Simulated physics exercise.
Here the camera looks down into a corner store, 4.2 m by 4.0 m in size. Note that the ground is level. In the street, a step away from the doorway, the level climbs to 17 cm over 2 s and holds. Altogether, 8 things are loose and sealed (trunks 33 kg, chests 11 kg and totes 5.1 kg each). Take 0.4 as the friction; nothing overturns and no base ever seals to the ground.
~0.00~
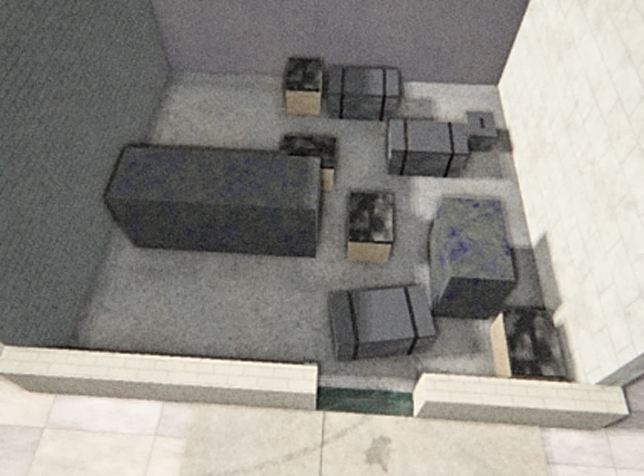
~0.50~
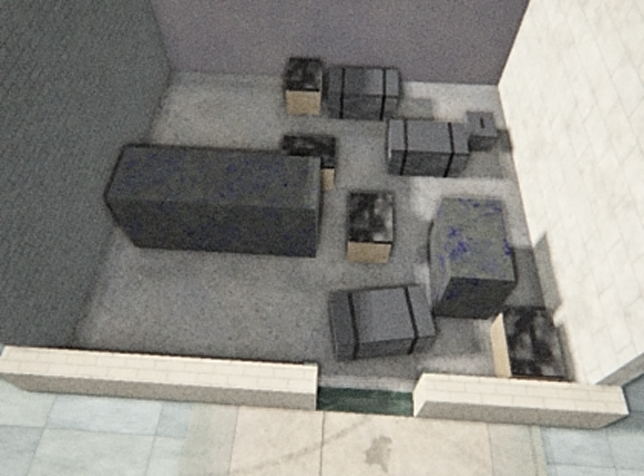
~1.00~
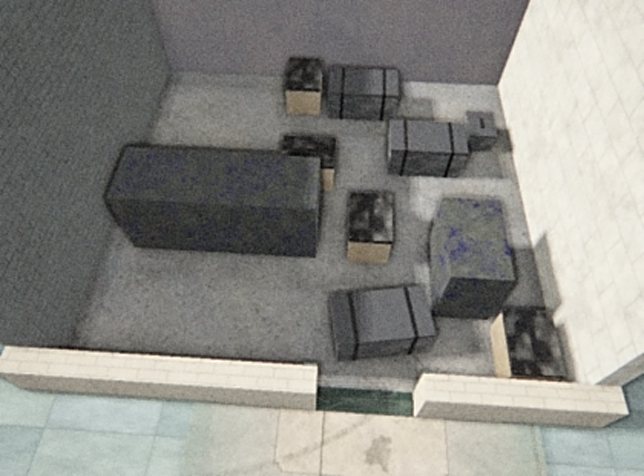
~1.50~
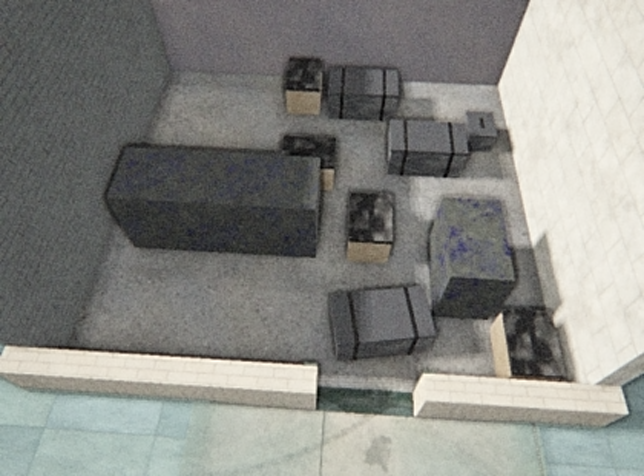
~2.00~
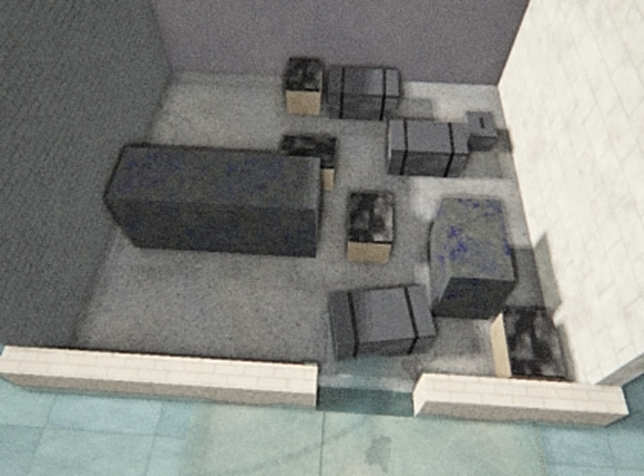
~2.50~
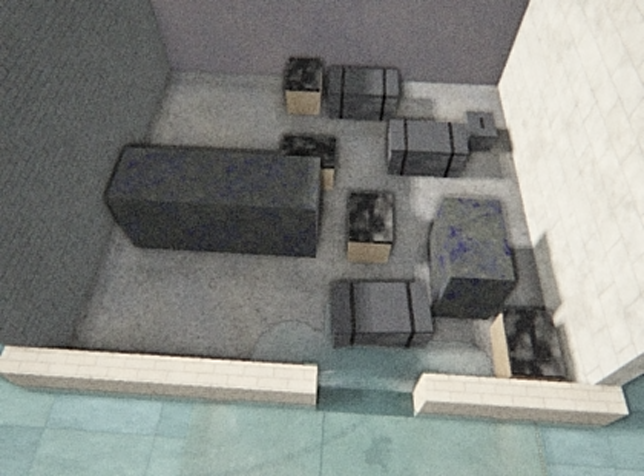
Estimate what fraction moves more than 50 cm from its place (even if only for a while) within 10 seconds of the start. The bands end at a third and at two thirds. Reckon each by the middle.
By my guess the moved share will stay in the one-to-two-thirds span.
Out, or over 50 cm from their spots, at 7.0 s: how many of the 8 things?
2 in all.
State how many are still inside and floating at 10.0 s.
The number is 1.
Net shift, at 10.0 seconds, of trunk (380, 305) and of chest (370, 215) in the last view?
200 cm and 140 cm respectively.
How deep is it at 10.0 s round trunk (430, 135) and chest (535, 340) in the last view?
Depth approx. 6 cm / 7 cm.
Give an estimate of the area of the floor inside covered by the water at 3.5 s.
The covered patch comes to about 4.0 m2.
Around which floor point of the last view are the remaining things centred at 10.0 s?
Close to pixel (387, 145).
After 3.5 s 1 of 8 are over 50 cm from their spots; 0 afloat.
After 4.5 s 1 of 8 are over 50 cm from their spots; 1 afloat.
After 7.0 s 2 of 8 are over 50 cm from their spots; 0 afloat.
After 10.0 s 3 of 8 are over 50 cm from their spots, and 3 have been at some point; 1 afloat.
